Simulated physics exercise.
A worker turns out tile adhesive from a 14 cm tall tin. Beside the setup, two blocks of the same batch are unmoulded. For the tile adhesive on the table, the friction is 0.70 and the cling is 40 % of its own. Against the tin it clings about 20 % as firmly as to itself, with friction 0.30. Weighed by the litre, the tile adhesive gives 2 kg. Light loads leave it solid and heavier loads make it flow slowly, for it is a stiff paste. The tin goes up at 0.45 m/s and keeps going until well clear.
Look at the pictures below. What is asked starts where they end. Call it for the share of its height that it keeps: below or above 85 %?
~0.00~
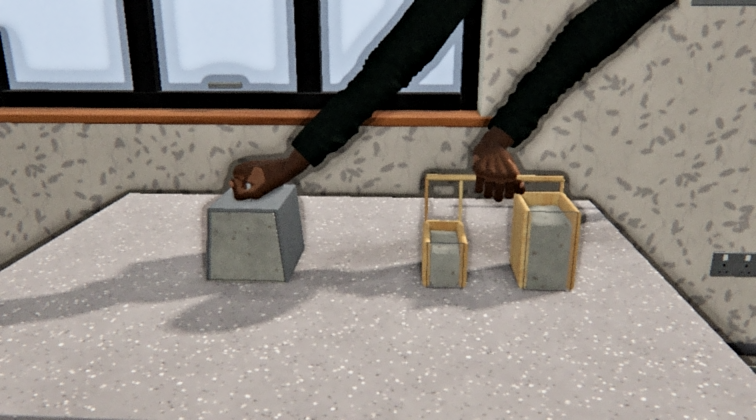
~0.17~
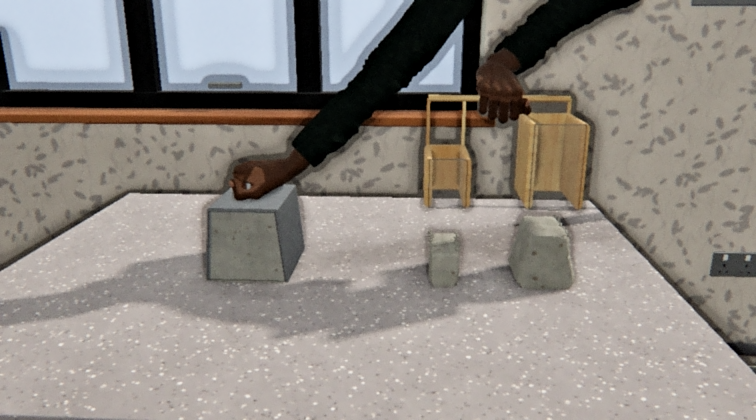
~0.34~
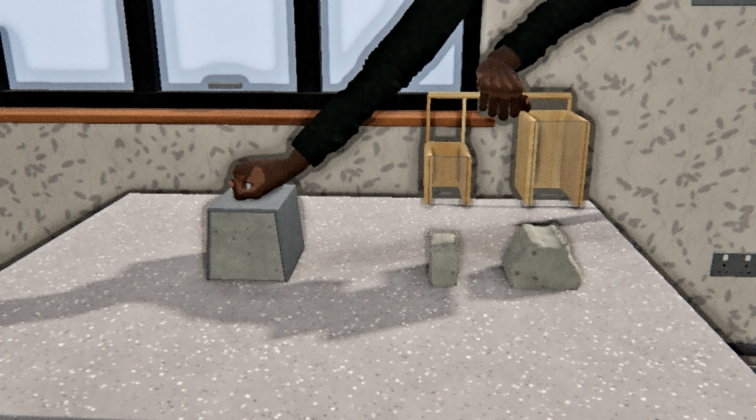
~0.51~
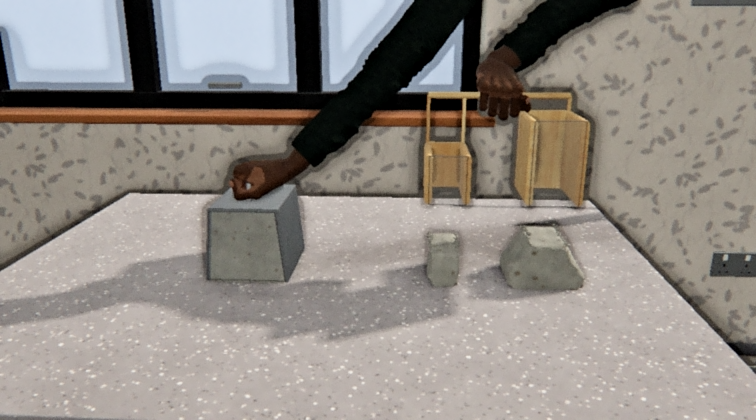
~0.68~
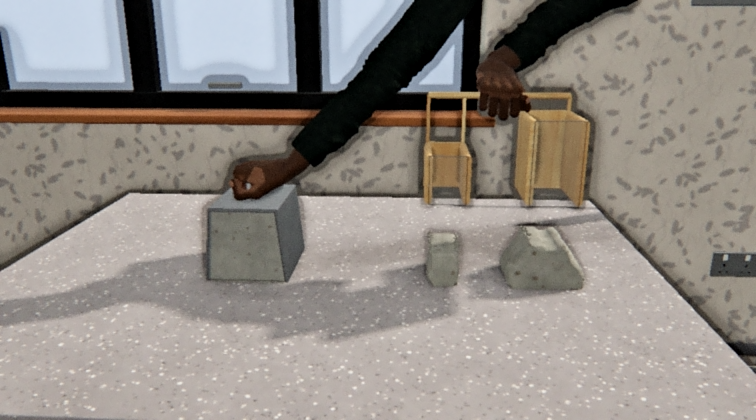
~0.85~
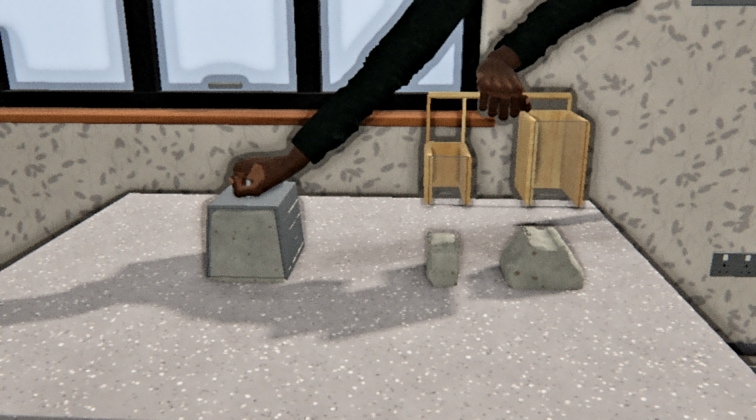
Call: Below.
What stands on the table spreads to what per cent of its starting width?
I'd put it at some 170 %.
After 1.05 s, the tin is up by 9.0 cm.
After 1.29 s, the tin is up by 20 cm; what stands on the table is 71 % of the tin's depth.
After 1.53 s, the tin is up by 26 cm; what stands on the table is 69 % of the tin's depth.
After 1.77 s, the tin is up by 26 cm; what stands on the table is 69 % of the tin's depth.
After 1.87 s, the tin is up by 26 cm; what stands on the table is 69 % of the tin's depth.
